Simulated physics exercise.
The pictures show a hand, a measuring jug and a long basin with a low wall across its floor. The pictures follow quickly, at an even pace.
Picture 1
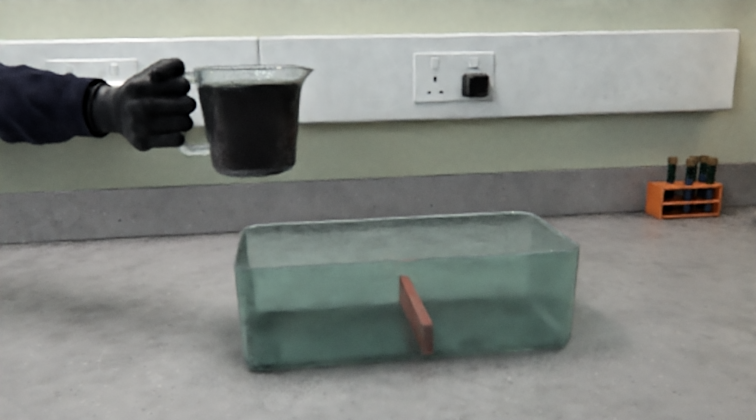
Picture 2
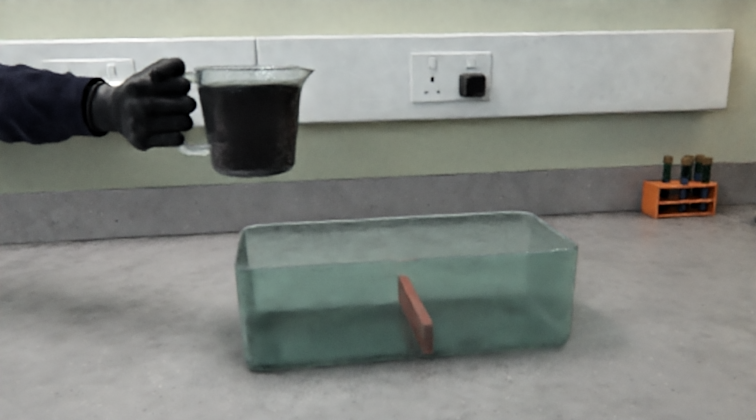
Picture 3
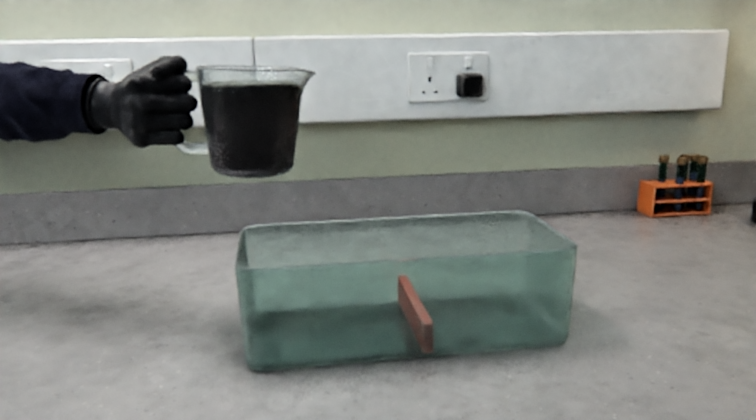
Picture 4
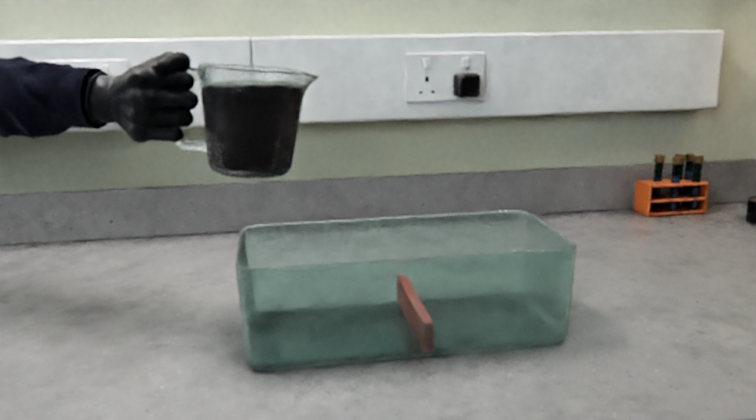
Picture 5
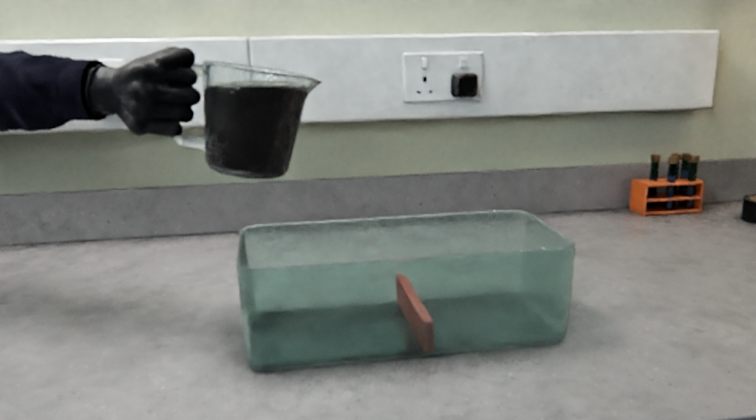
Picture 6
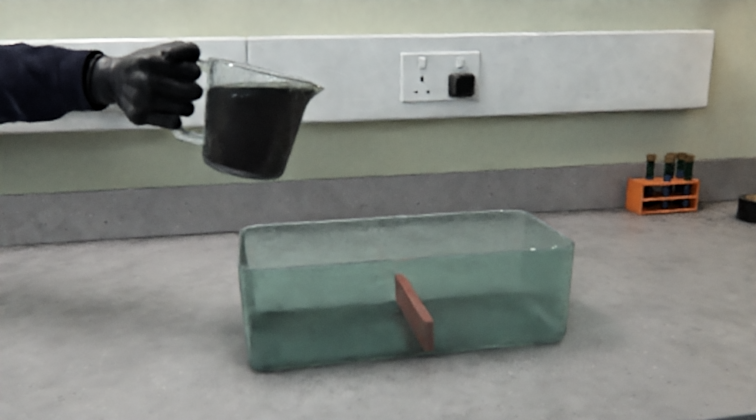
On a grey laboratory worktop, seen from the front and slightly above, a long greenish glass basin stands with a low reddish-brown wall across its floor. At upper left, a black-gloved hand in a dark sleeve holds a clear jug of dark liquid before white wall sockets, with an orange tube rack at right. The hand gradually tilts the jug rightward while the camera shifts slightly, sliding the background a little left.
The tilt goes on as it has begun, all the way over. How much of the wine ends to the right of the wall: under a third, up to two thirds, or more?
It comes to not even a third.
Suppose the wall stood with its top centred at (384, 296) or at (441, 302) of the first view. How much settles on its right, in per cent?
The first gives 50 %, the second 10 %.
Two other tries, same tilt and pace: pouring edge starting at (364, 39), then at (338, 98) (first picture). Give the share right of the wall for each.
In turn 80 and 20 in a hundred.
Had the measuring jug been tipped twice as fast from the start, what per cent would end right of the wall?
Roughly 10 in a hundred.
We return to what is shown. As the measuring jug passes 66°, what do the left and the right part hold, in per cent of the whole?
Some 10 per cent left and 0 right.
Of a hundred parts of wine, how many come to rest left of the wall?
Near 90 %.
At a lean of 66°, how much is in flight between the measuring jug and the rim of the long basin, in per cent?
About 20 per cent.
A moment on, the measuring jug is tipped part way and 71 per cent is still to pour, 9 is left of the wall and 0 right of it.
Next, the measuring jug is tipped on its side and 19 per cent is still to pour, 62 is left of the wall and 2 right of it.
Then the measuring jug is tipped right over and 1 per cent is still to pour, 89 is left of the wall and 6 right of it.
Later the measuring jug is tipped right over and 0 per cent is still to pour, 91 is left of the wall and 7 right of it.
In the end 91 per cent lies left of the wall, 7 right of it and 2 outside.
